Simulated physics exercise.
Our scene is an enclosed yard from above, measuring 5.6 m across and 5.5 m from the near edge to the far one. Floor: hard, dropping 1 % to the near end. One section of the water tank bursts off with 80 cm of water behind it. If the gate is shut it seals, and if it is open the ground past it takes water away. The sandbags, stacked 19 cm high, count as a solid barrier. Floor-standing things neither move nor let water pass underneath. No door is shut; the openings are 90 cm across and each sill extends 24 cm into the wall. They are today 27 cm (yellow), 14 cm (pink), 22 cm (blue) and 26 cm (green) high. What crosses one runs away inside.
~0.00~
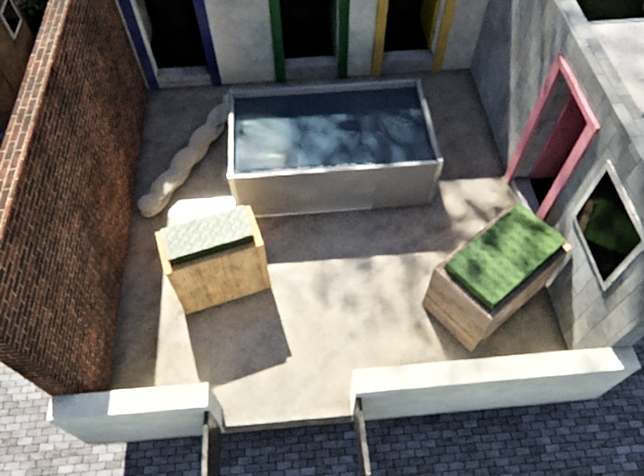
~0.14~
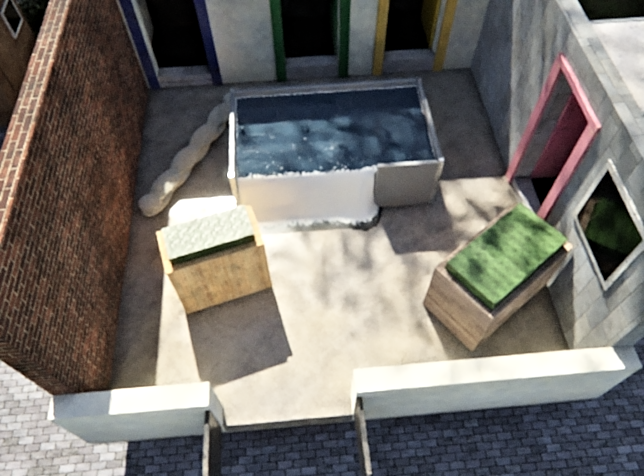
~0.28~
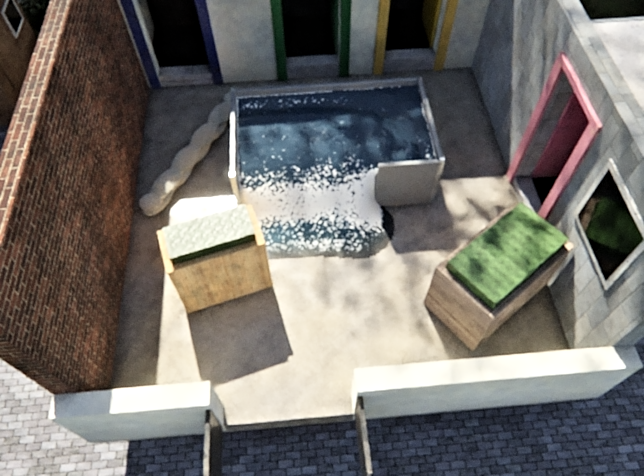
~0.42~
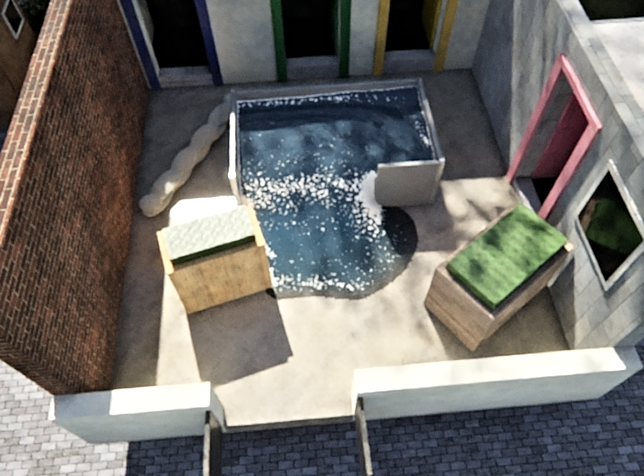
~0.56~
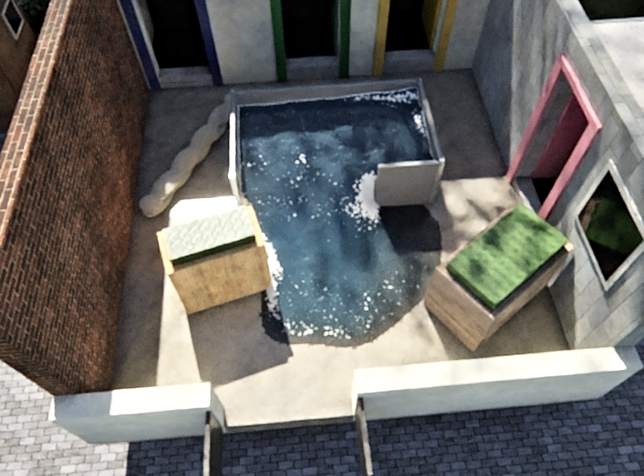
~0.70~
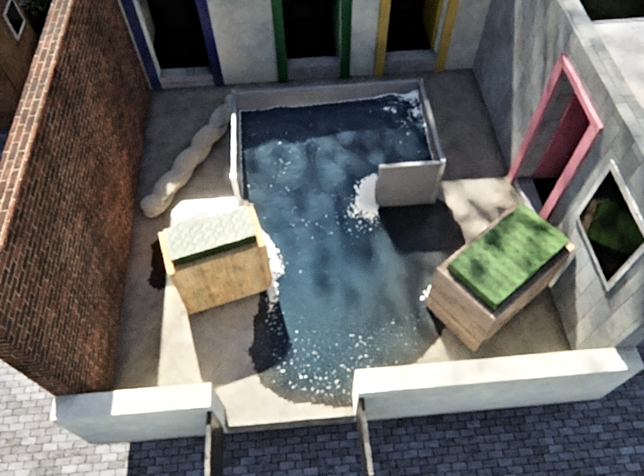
Water bursts from the front of a tank and spreads across the walled yard between two boxes.
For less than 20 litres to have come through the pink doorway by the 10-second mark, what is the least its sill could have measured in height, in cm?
7 cm or so.
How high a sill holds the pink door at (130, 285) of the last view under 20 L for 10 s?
Minimum: Close to 22 cm.
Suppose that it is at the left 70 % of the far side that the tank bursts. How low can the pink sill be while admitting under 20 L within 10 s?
Required height: Approx. 14.5 cm.
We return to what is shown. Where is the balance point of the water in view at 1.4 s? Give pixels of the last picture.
The balance point sits at roughly (322, 220).
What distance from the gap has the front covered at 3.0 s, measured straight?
Near 4.0 m, more or less.
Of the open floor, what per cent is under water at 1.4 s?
I'd estimate about 35 percent.
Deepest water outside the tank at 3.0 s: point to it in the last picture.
Near (538, 294).
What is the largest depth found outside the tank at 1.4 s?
Max depth: Around 48 cm.
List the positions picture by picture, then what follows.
The first frame shows the water tank at (330, 129) is whole and still, 80 cm deep; the pink door at (542, 162) is dry.
In the second frame, the front is at a hidden place, 0.3 m from the gap at (308, 198); 0.4 m2 of floor is wet, 80 cm left at the back.
In the third frame, the gap is at (308, 198), the front 0.8 m out at (347, 252); the back of the water tank holds 76 cm.
In the fourth frame, the gap is at (308, 200), the front 1.4 m out at (343, 293); the back of the water tank holds 70 cm.
In the fifth frame, water pours out at (308, 201) and has run 2.0 m, to (339, 341); about 11 cm deep outside, 68 cm at the back.
In the sixth frame, the front is at a hidden place, 2.8 m from the gap at (310, 201); 6.4 m2 of floor is wet, 63 cm left at the back; 1.1 m in a straight line remain to the pink door at (545, 162).
After 1.4 s water covers 35 % of the floor, deepest (48 cm) near (261, 246); it has not reached the pink door.
After 3.0 s water covers 65 % of the floor, deepest (44 cm) near (538, 294); 5 cm at the pink door, 0 litres in over its 14 cm sill.
After 10.0 s water covers 95 % of the floor, deepest (13 cm) near (110, 415); 9 cm at the pink door, 0 litres in over its 14 cm sill.
At the pink door as built, the water arrived by 2.0 s and peaked near 11 cm at 8.2 s.
Run again over the same 10 s with other heights there, 26 litres in over 6.5 cm, 9 litres over 8.5 cm. The limit of 20 litres is kept from about 7 cm up.
